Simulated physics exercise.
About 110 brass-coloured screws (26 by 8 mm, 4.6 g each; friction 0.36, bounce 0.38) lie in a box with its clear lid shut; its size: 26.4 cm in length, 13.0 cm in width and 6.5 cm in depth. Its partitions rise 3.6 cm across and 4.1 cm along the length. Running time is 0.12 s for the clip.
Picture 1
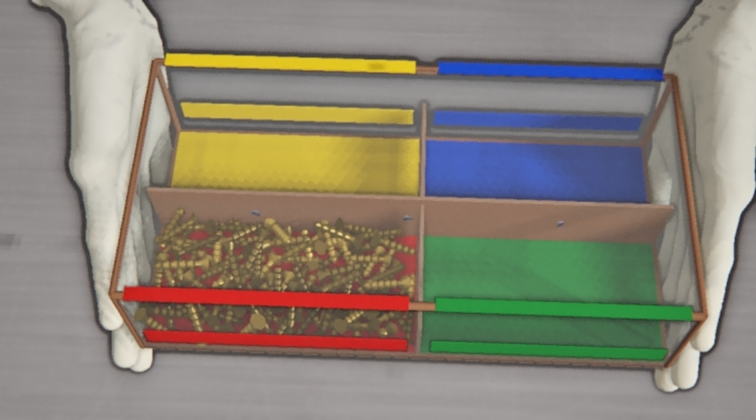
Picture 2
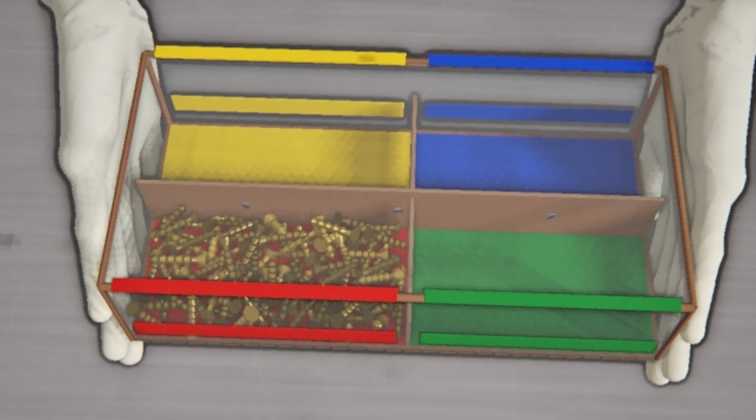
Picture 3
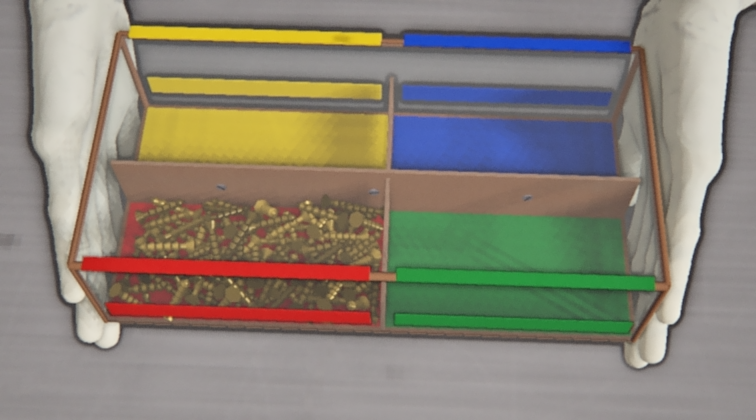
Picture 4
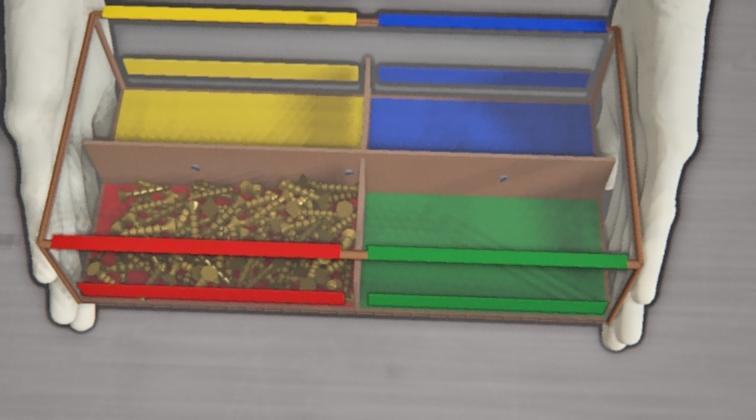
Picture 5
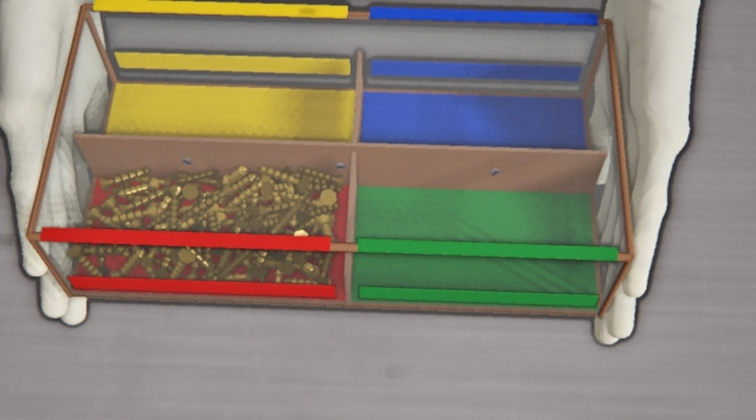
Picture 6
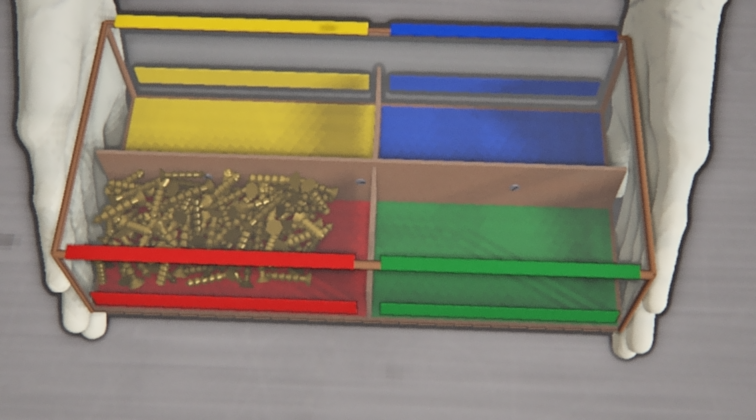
A clear-lidded box held between two pale hands slides left and toward the viewer, then back a little to the right and away, over a grey streaked surface seen from above. Its four compartments are yellow and blue at the back, red and green at the front, with brass-coloured screws in the red one. The screws jostle and shift, finally bunching leftward and baring red floor, while the view stays still.
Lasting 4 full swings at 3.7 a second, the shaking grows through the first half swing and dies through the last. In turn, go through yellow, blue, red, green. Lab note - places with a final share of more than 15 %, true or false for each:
Yellow compartment: True, blue compartment: False, red compartment: True, green compartment: False.
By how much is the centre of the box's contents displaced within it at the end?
Net shift: Around 4.5 cm.
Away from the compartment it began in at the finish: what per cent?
Near 50 in a hundred.
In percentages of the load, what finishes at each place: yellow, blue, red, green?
Yellow 50, blue 0, red 50, green 0.
Then, 0.33 s after the last picture, tilt 0 degrees; yellow 20 %, red 80 %; middle of all pieces near (296, 302).
Then, 0.63 s after the last picture, tilt 0 degrees; yellow 40 %, red 60 %; middle of all pieces near (328, 311).
Then, 0.89 s after the last picture, tilt 0 degrees; yellow 50 %, red 50 %; middle of all pieces near (289, 263).
Then, 1.14 s after the last picture, tilt 0 degrees; yellow 50 %, red 50 %; middle of all pieces near (327, 212).
In the end, yellow 50 %, blue 0 %, red 50 %, green 0 %.
